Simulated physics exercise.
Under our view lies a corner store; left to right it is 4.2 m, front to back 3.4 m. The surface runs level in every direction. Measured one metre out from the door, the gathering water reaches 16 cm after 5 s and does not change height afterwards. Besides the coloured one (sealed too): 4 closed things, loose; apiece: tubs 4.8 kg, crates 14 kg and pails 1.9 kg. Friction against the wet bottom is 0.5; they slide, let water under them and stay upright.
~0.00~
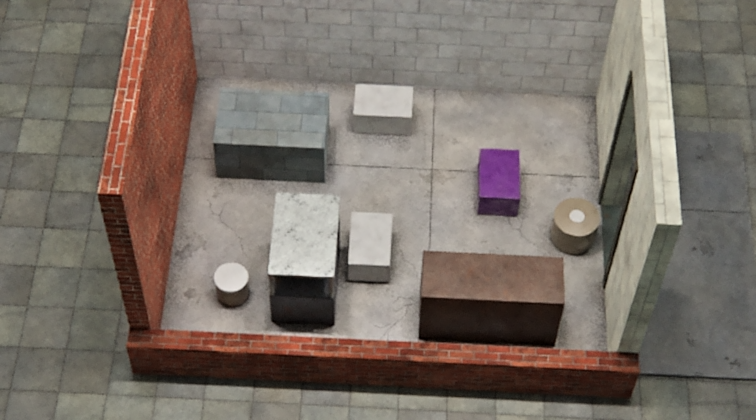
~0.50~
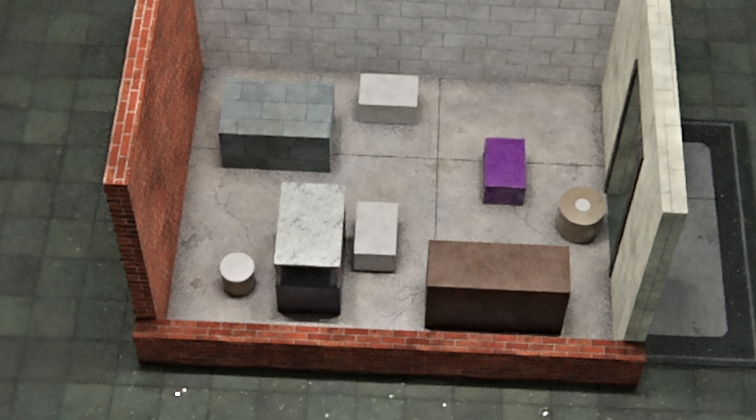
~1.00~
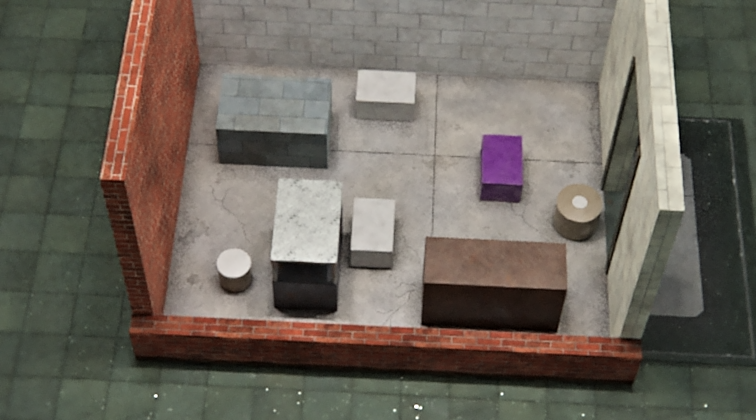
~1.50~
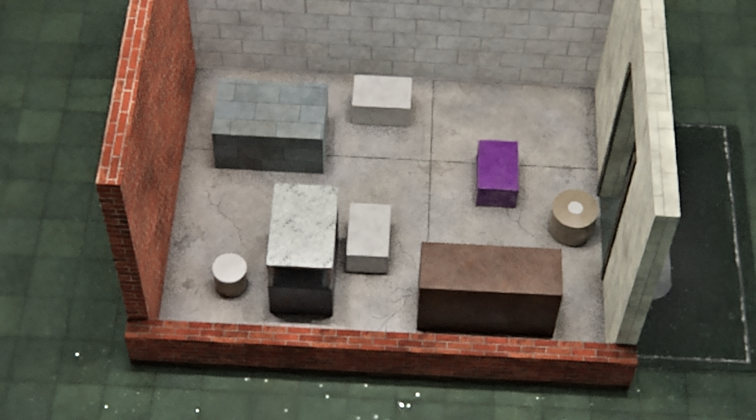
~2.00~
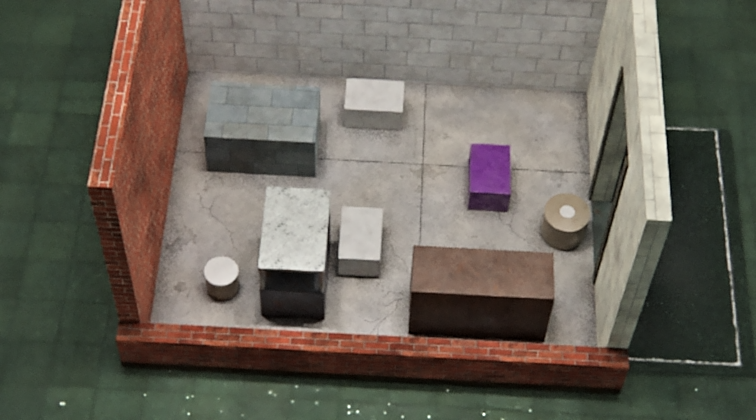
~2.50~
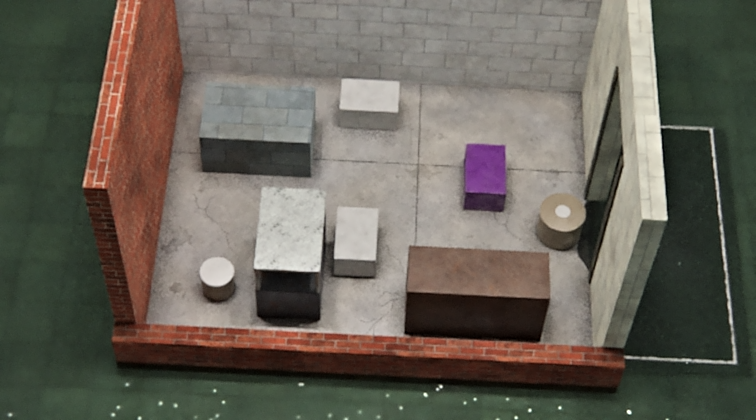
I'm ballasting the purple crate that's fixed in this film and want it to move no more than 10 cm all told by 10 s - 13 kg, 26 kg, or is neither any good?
Go with 26 kg.
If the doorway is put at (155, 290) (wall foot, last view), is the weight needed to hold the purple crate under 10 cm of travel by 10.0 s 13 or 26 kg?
There even the lighter works.
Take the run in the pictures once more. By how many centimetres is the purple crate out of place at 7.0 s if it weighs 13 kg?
About 50 cm.
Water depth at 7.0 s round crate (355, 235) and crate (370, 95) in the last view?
Close to 4 and 2 centimetres.
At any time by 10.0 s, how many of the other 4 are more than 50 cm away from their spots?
I count 1.
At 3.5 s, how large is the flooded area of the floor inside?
Close to 1.0 m2, I'd say.
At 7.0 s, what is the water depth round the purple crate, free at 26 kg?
About 4 cm.
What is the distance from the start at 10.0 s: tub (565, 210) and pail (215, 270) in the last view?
In turn: 150 cm, 0 cm.
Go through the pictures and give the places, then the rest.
The first picture shows the purple crate at (500, 173), on the bottom; water covers 0.0 m2; 0 of 5 have shifted.
The second picture shows the purple crate at (505, 162), on the bottom; 0.0 m2 under water; 0 of 5 have shifted.
The third picture shows the purple crate at (503, 159), on the bottom; water covers 0.0 m2; 0 of 5 have shifted.
The fourth picture shows the purple crate at (498, 165), on the bottom; 0.0 m2 under water; 0 of 5 have shifted.
The fifth picture shows the purple crate at (491, 168) rests on the ground; water covers 0.0 m2; 0 of 5 have shifted.
The sixth picture shows the purple crate at (486, 168), on the bottom; 0.0 m2 under water; 0 of 5 have shifted.
After 3.5 s the purple crate would be 0 cm from its start with 13 kg and 0 cm from its start with 26 kg; 0 cm of water round it then.
After 4.5 s the purple crate would be 1 cm from its start with 13 kg and 0 cm from its start with 26 kg; 3 cm of water round it then.
After 7.0 s the purple crate would be 49 cm from its start with 13 kg and 0 cm from its start with 26 kg; 4 cm of water round it then.
After 10.0 s the purple crate would be 100 cm from its start with 13 kg and 0 cm from its start with 26 kg; 6 cm of water round it then.
